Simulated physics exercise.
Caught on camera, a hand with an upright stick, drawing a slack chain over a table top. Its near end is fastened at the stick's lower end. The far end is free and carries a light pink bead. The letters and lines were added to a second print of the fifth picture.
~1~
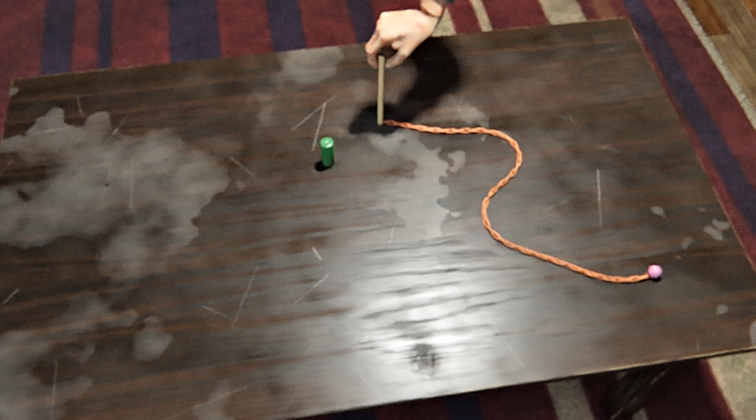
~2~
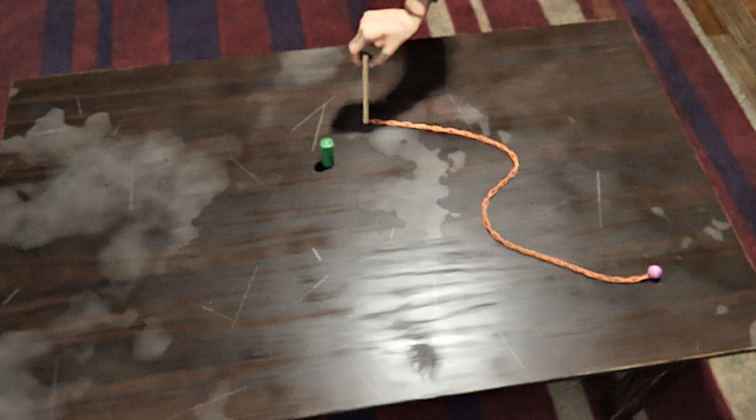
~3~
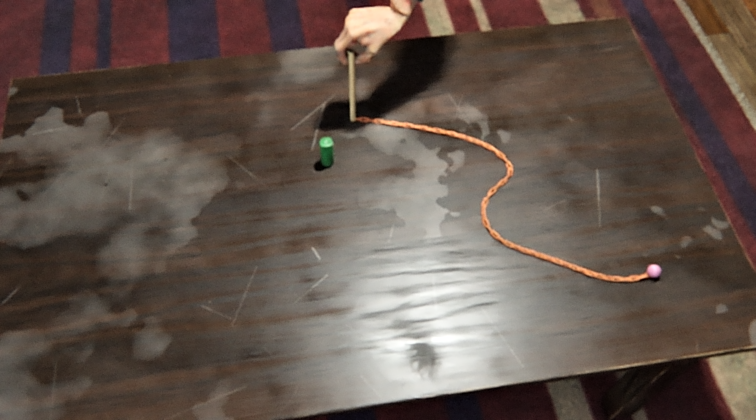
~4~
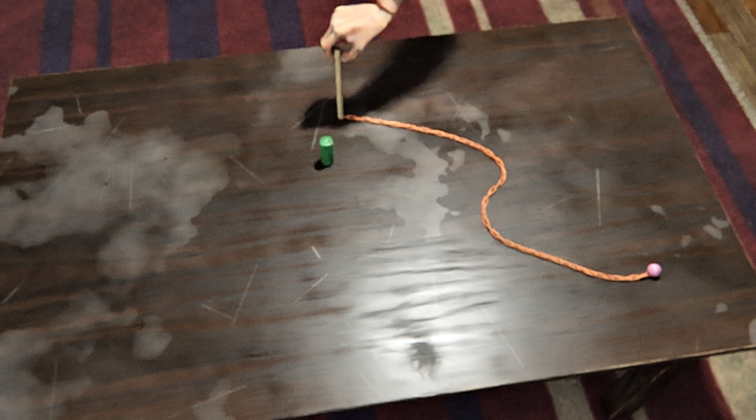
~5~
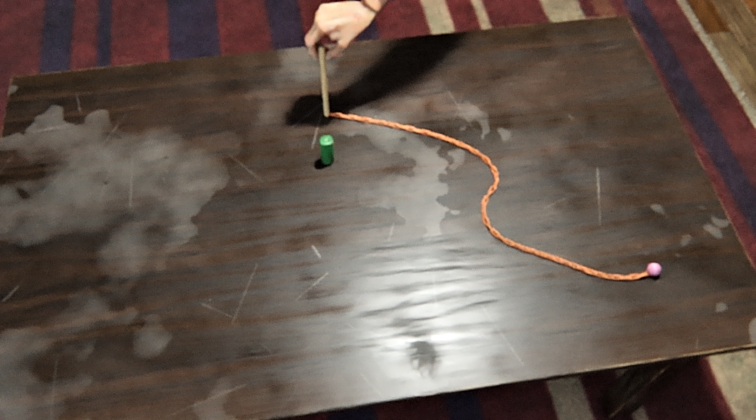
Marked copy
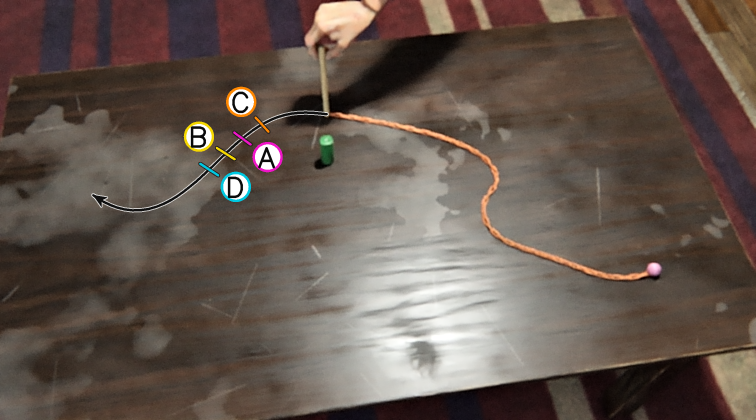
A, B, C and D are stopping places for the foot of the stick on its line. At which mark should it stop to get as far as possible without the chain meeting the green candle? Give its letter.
Up to mark A.
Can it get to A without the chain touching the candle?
Yes.
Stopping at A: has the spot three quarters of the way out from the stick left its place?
Yes.
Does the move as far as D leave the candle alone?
No.
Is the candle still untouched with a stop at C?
Yes.
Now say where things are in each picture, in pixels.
In the first picture, green candle (328, 152); free end (655, 272).
In the second picture, green candle (328, 153); free end (655, 272).
In the third picture, green candle (327, 152); free end (654, 271).
In the fourth picture, green candle (327, 151); free end (654, 270).
In the fifth picture, green candle (327, 150); free end (654, 270).
On the marked copy, A at (242, 139); B at (226, 154); C at (262, 124); D at (209, 170); the route from (327, 114) via (212, 167) to (93, 195).
With A. Early on, foot of the stick (295, 114), middle of the chain (477, 188), free end (654, 270).
Further on, foot of the stick (265, 123), middle of the chain (457, 188), free end (653, 270).
At the end, foot of the stick (242, 139), middle of the chain (444, 188), free end (646, 272); nothing has been touched.
As for the rest, B brings the chain against the candle; C is safe but short; D brings the chain against the candle.
